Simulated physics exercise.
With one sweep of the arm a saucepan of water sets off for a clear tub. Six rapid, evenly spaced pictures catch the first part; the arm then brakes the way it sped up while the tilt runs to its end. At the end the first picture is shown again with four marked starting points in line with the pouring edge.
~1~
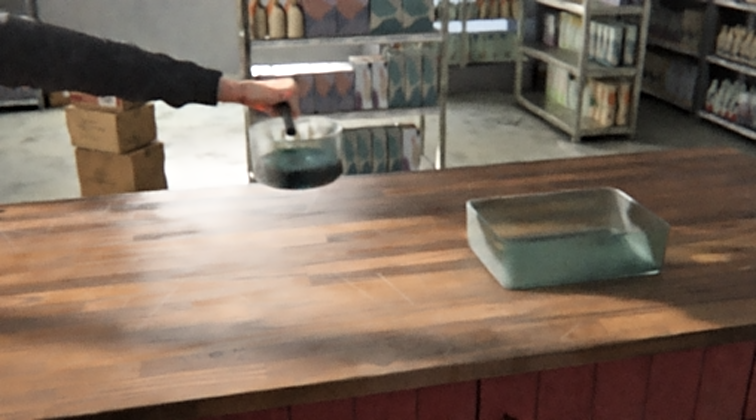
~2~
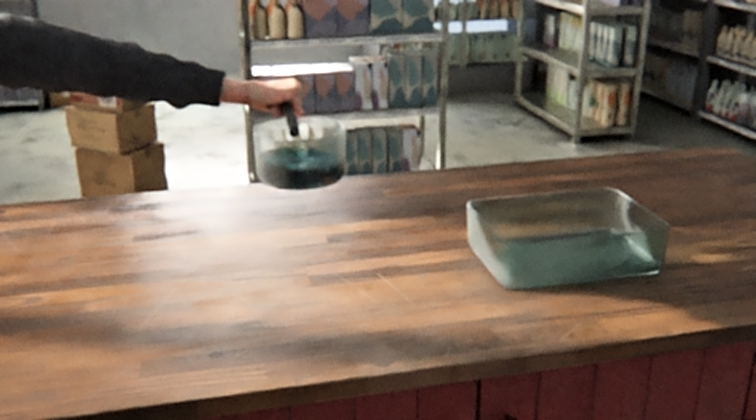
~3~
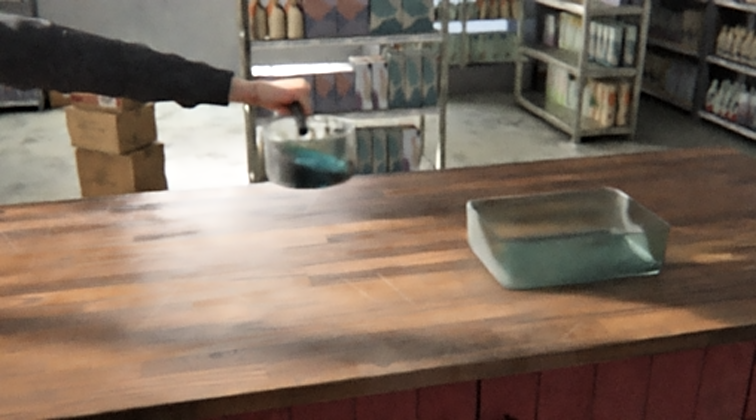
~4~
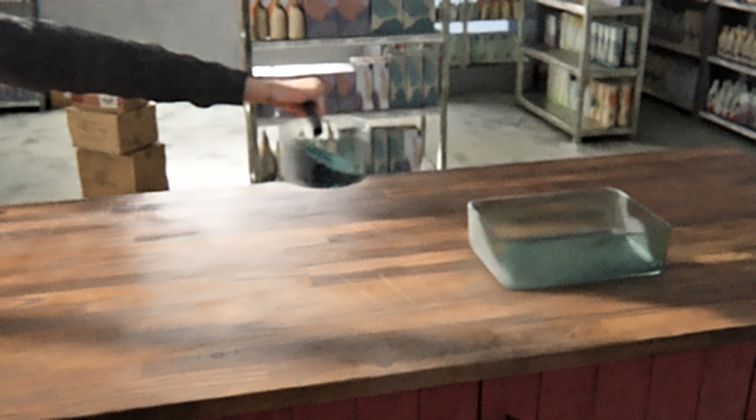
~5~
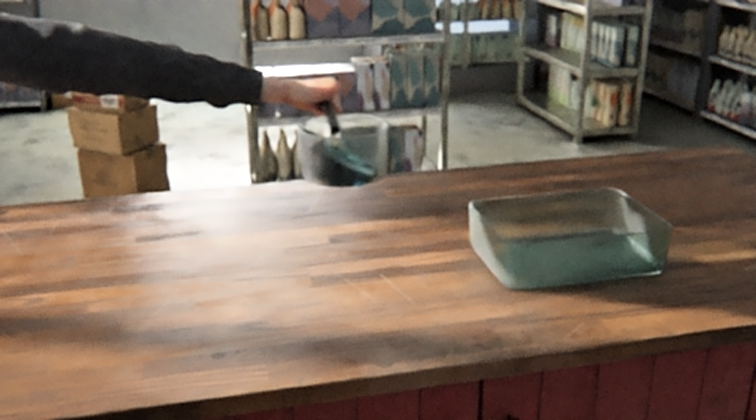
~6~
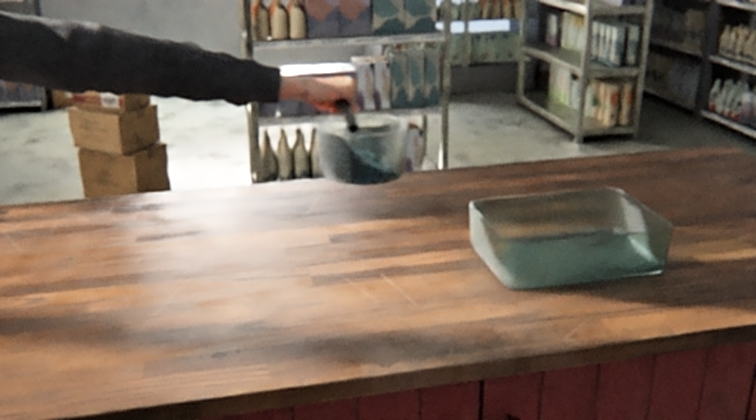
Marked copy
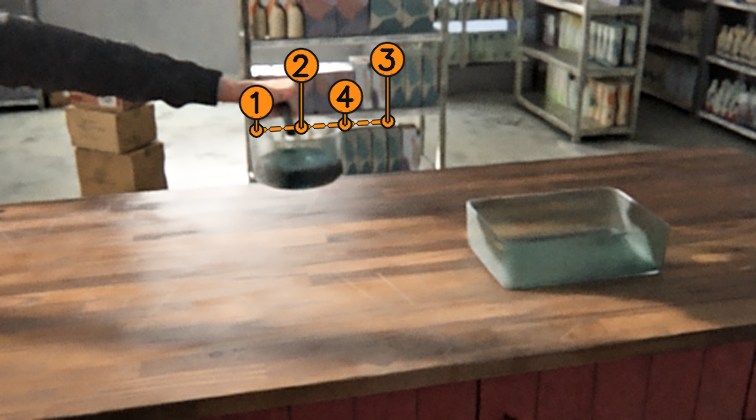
The clip opens on a dark-sleeved arm at the left holding a clear pan of blue-green liquid above a wooden counter, with a clear tub of similar liquid sitting at the right. The arm carries the pan a short way rightward, the liquid sloshing inside while the tub stays still.
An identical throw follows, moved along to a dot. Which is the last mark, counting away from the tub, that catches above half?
Use place 3.
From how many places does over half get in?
One of them.
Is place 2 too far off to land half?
Yes, it does.
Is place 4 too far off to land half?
Yes.
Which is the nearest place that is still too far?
That would be 4.
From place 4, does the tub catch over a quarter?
Yes.
On the marked copy, 1 at (256, 130); 2 at (301, 127); 3 at (387, 121); 4 at (345, 124).
For place 1, about 3 % lands in the tub, 96 % falls short.
For place 2, about 16 % lands in the tub, 81 % falls short and 3 % goes beside or beyond.
For place 3, about 66 % lands in the tub, 22 % falls short and 13 % goes beside or beyond.
For place 4, about 35 % lands in the tub, 57 % falls short and 9 % goes beside or beyond.
